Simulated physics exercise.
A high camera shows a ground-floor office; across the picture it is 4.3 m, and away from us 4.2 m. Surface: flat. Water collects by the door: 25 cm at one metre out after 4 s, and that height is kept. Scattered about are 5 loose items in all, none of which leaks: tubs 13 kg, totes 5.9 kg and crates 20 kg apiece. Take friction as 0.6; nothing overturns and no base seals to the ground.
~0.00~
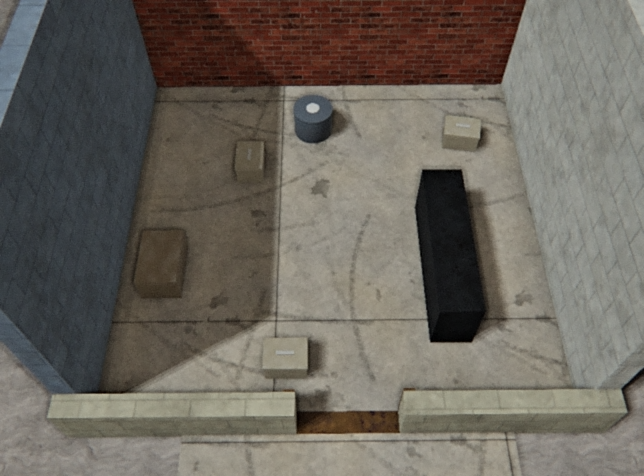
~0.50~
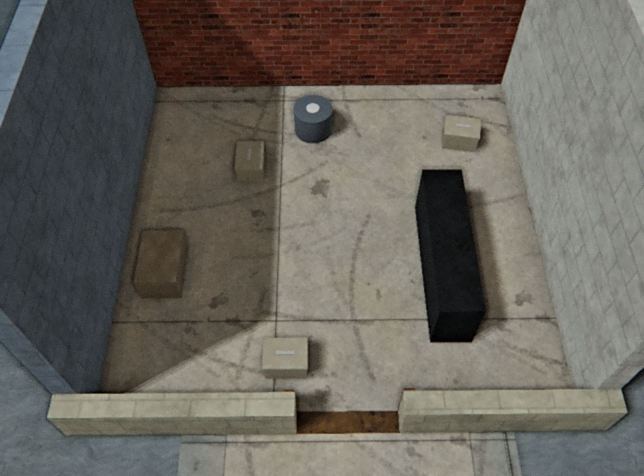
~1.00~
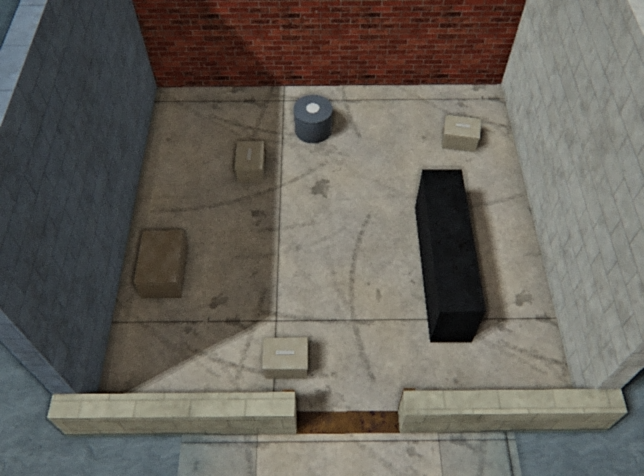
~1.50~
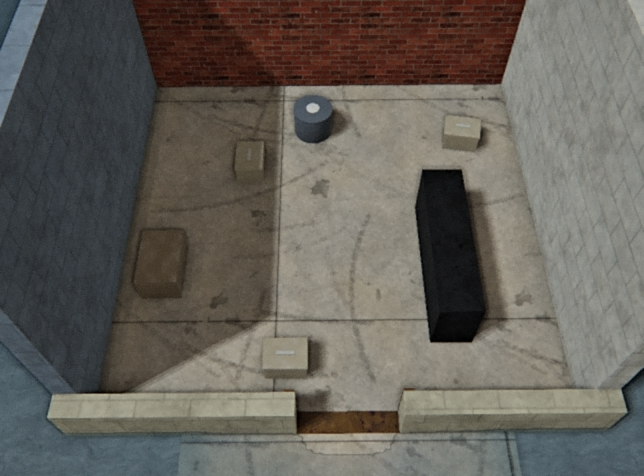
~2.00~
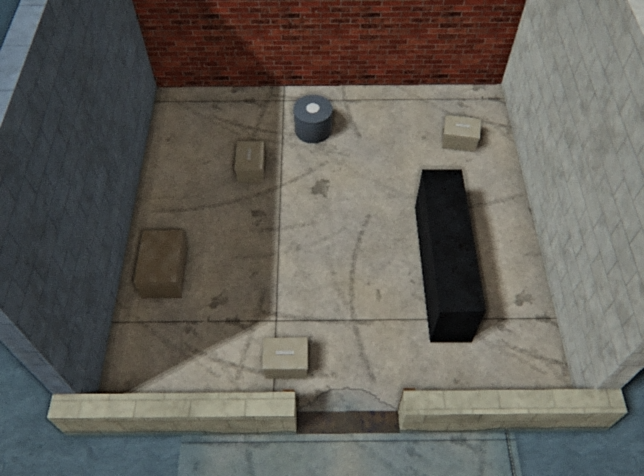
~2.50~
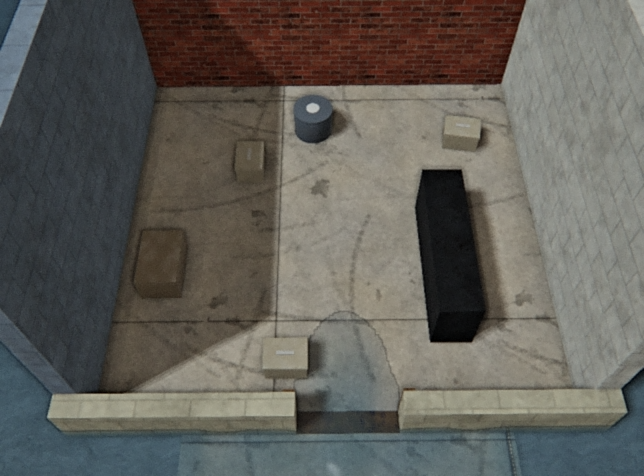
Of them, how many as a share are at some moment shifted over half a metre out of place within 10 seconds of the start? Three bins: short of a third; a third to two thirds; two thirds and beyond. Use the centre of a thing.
I'm guessing the result is some.
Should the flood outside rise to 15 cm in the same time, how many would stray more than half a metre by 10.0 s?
The answer would then be 0.
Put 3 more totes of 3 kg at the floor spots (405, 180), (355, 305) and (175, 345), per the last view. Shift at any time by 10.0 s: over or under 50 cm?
In the same order as the question: Farther, farther, not as far.
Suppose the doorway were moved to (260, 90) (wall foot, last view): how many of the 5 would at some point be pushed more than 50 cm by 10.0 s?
Then it comes to 3 of them.
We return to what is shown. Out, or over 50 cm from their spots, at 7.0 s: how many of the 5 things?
I get 2.
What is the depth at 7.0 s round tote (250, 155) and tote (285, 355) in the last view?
Close to 4 and 3 centimetres.
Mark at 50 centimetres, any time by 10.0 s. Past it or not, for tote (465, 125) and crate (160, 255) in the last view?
The first is within the limit and the second is within the limit.
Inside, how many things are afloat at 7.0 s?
Count: 0.
After 3.5 s 0 of 5 are over 50 cm from their spots; 0 afloat.
After 4.5 s 1 of 5 are over 50 cm from their spots; 0 afloat.
After 7.0 s 2 of 5 are over 50 cm from their spots; 0 afloat.
After 10.0 s 3 of 5 are over 50 cm from their spots, and 3 have been at some point; 2 afloat.
